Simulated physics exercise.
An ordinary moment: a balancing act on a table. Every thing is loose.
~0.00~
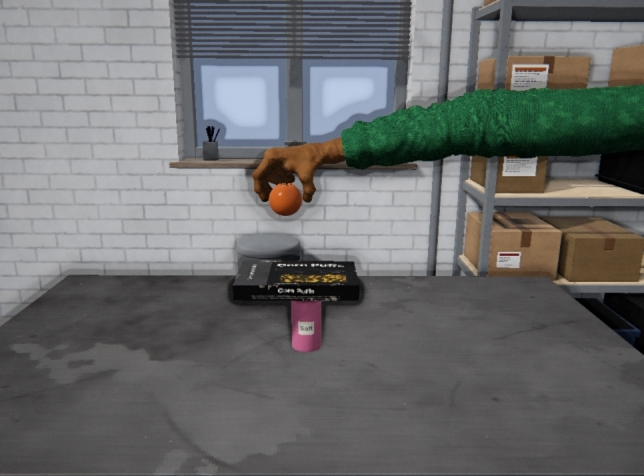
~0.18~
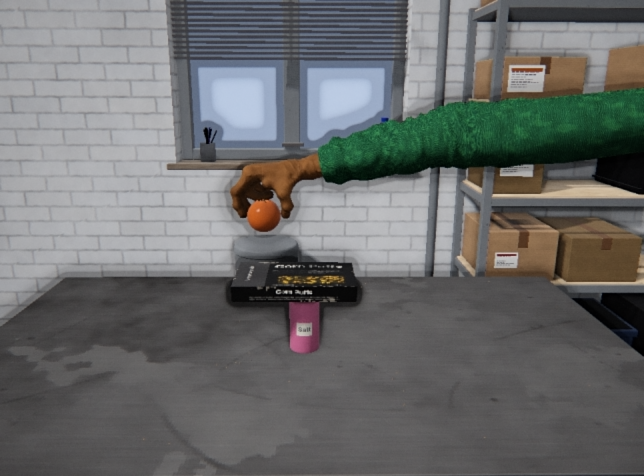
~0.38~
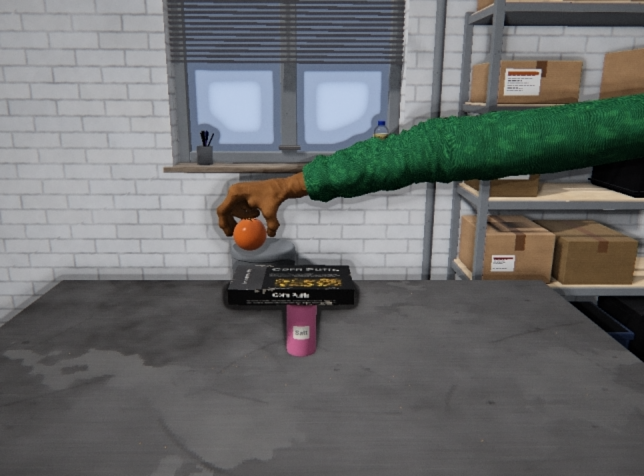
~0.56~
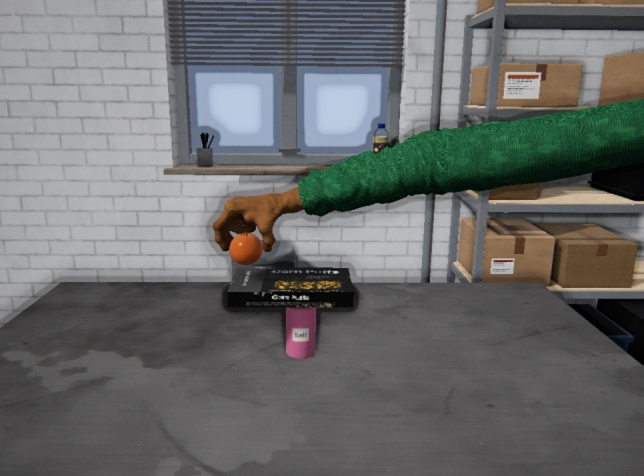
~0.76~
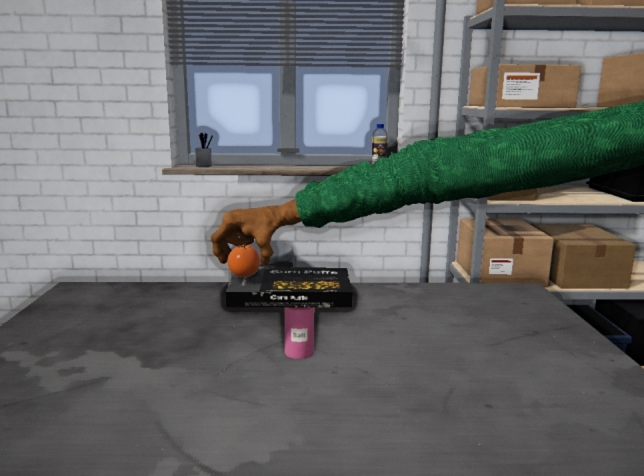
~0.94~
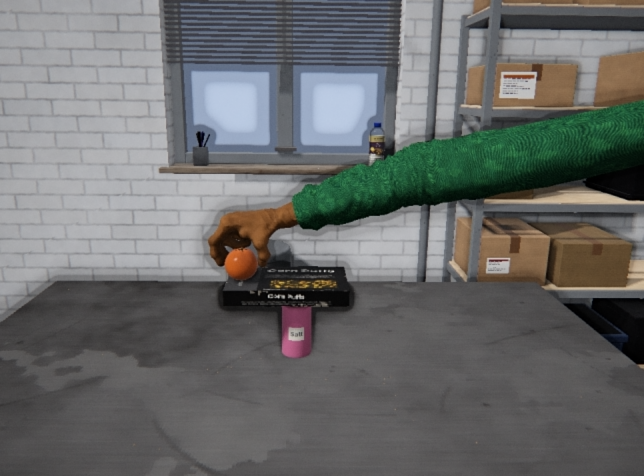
On a grey table by a window, a hand in a green sleeve carried an orange tomato left and down to the left end of a black packet lying across a pink container.
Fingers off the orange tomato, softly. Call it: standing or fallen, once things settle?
Fallen.
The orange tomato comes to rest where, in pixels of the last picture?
It ends up close to (219, 343).
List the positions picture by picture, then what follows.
In the first frame, still above its spot; orange tomato (286, 199); black packet (298, 279).
In the second frame, still above its spot; orange tomato (264, 216); black packet (296, 281).
In the third frame, still above its spot; orange tomato (250, 234); black packet (293, 284).
In the fourth frame, still above its spot; orange tomato (246, 249); black packet (292, 286).
In the fifth frame, still above its spot; orange tomato (244, 261); black packet (291, 286).
In the sixth frame, in place under the hand; orange tomato (241, 264); black packet (288, 285).
After 1.24 s, orange tomato now fallen; black packet tipped 73° from how it was.
After 1.34 s, black packet on its side.
After 1.64 s, black packet now fallen.
By the end (2.0 s), fallen, black packet and orange tomato; pink jar in place. Seen from the same camera at the end, orange tomato near (219, 343). The stack loses its balance.
